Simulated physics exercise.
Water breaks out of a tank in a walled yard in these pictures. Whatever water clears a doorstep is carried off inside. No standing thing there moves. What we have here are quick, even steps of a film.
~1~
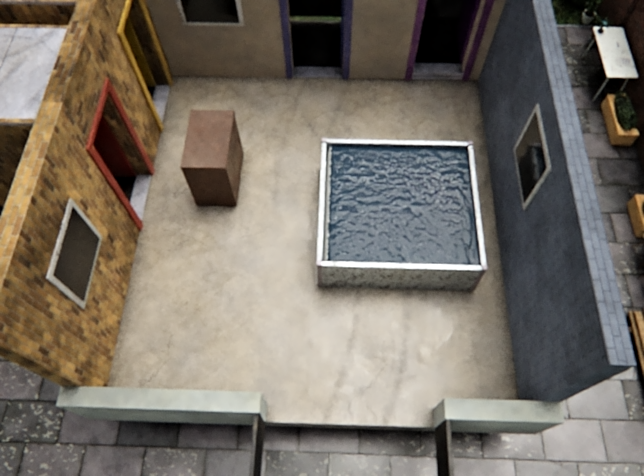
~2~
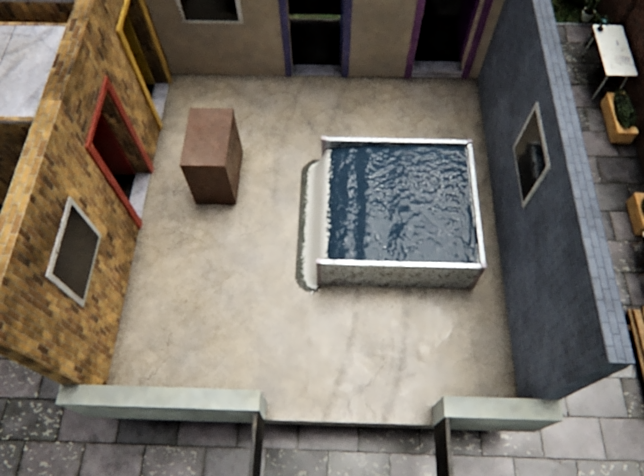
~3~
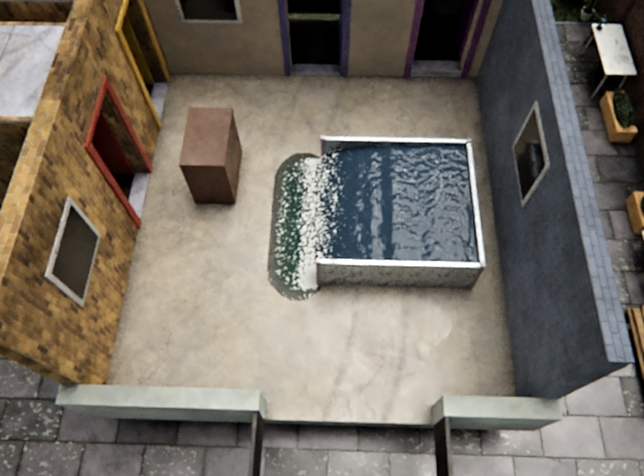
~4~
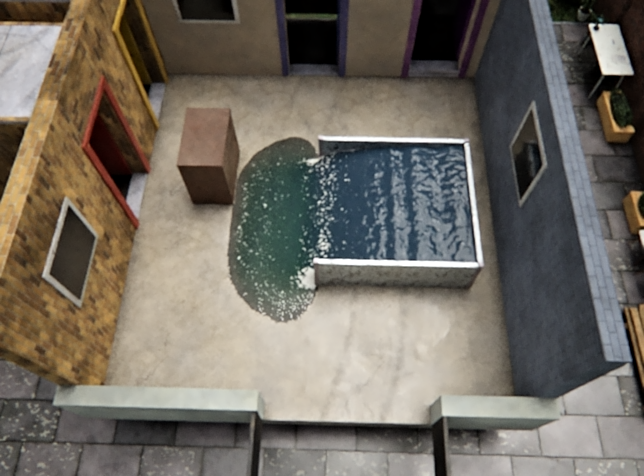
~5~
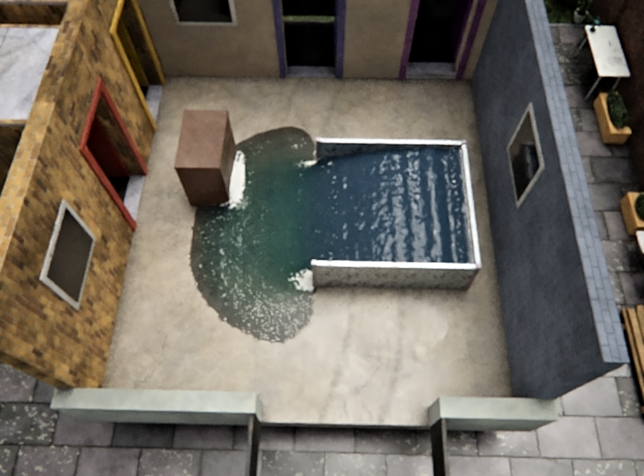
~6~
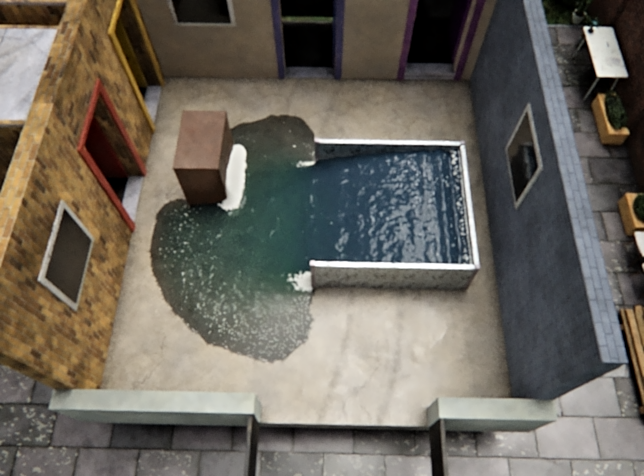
In a walled yard, still water in a tank broke out through its left side, spread across the floor in a widening pool, struck a brown block, and flowed around its near side.
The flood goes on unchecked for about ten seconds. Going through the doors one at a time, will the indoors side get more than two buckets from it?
Outcome: Purple door: Within two buckets; yellow door: Exceeds two buckets; blue door: Exceeds two buckets; red door: Exceeds two buckets.
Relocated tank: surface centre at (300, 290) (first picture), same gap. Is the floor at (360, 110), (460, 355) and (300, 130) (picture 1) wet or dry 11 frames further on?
In that order: Not reached, not reached, not reached.
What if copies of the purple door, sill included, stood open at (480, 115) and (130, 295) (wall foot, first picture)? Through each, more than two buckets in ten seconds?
Falls short, then goes past it.
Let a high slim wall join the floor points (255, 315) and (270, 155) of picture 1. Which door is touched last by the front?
In my view it's the red one.
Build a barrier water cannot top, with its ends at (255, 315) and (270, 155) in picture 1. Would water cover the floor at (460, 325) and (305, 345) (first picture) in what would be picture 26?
Not wet, soaked.
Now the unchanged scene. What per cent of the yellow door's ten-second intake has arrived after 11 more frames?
That share would be near 0 %.
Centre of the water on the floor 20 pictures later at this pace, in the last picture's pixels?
(248, 245).
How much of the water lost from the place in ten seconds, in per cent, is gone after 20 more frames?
Share gone by then: About 30 %.
A moment on, water covers 40 % of the floor; the purple door not reached, the yellow door not reached, the blue door not reached, the red door over two buckets in.
Next, water covers 50 % of the floor; the purple door not reached, the yellow door wet at the sill, nothing in, the blue door wet at the sill, nothing in, the red door far over two buckets in.
Then, water covers 70 % of the floor; the purple door wet at the sill, nothing in, the yellow door over two buckets in, the blue door over two buckets in, the red door far over two buckets in.
Later, water covers 95 % of the floor; the purple door wet at the sill, nothing in, the yellow door far over two buckets in, the blue door far over two buckets in, the red door far over two buckets in.
In the end, water covers 95 % of the floor; the purple door wet at the sill, nothing in, the yellow door far over two buckets in, the blue door far over two buckets in, the red door far over two buckets in.
